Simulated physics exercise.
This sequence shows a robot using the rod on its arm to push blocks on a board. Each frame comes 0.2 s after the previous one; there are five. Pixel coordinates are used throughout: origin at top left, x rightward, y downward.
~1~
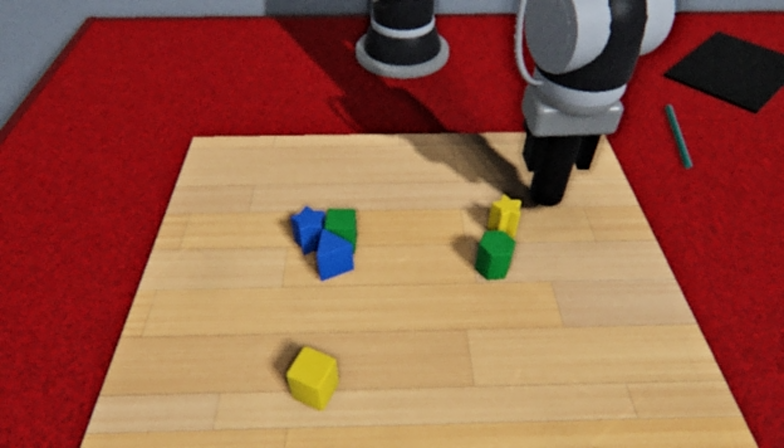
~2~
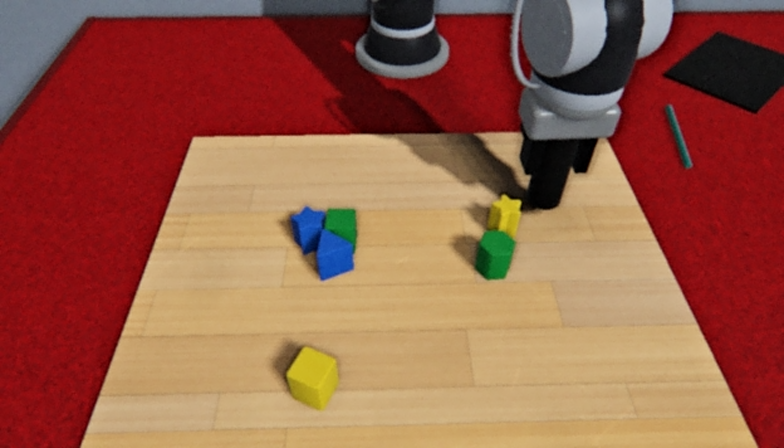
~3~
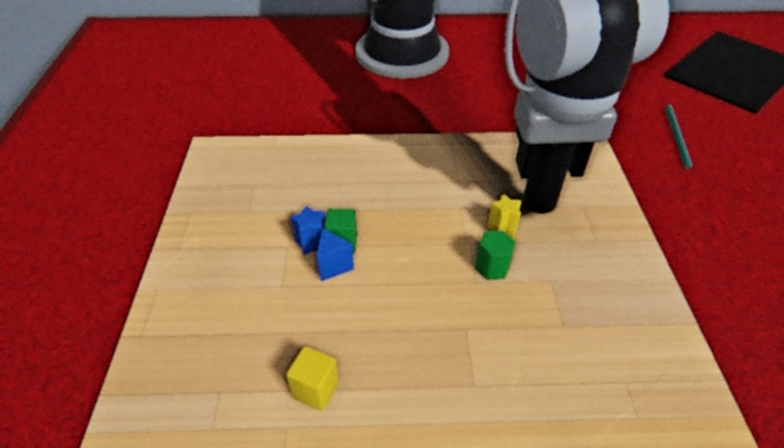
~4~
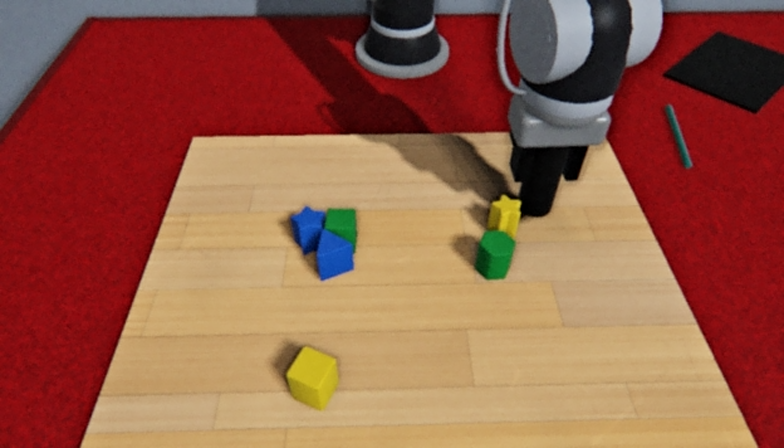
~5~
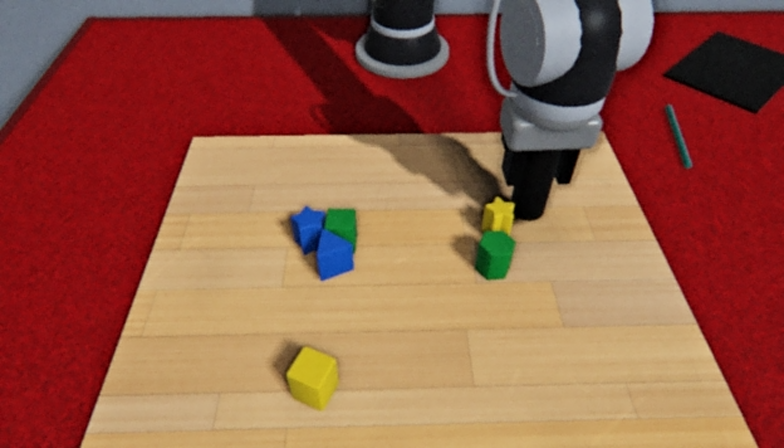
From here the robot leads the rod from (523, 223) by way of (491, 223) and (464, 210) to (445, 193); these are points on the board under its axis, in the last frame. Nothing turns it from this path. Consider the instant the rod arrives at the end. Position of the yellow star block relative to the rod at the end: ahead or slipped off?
Beside or behind, I predict.
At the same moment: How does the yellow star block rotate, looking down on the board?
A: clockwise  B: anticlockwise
B: Anticlockwise.
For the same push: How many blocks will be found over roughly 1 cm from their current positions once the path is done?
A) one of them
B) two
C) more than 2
My pick is A.
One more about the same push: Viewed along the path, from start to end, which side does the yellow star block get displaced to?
It goes left.
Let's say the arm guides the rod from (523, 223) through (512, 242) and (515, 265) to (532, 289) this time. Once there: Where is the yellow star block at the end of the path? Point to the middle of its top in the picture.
I'd place it at (487, 218), taking the centre of its top.
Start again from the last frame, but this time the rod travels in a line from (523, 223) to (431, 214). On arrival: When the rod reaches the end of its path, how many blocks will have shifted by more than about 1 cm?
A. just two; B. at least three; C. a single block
I'll go with C - a single block.
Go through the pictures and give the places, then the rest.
The first frame shows rod's lower end (546, 195); green six-sided block (498, 242); yellow star block (508, 204).
The second frame shows rod (543, 199); blocks still.
The third frame shows rod (539, 202); blocks still.
The fourth frame shows rod (534, 206); blocks still.
The fifth frame shows rod (527, 209); green six-sided block (498, 242); yellow star block (501, 207).
On the path given first. One third of the way, rod (494, 209); yellow star block (478, 213), turned 55° anticlockwise.
Two thirds of the way, rod (466, 197); yellow star block (473, 212), turned 80° anticlockwise.
At the end, rod (447, 179); green six-sided block still; yellow star block (473, 212), turned 80° anticlockwise.
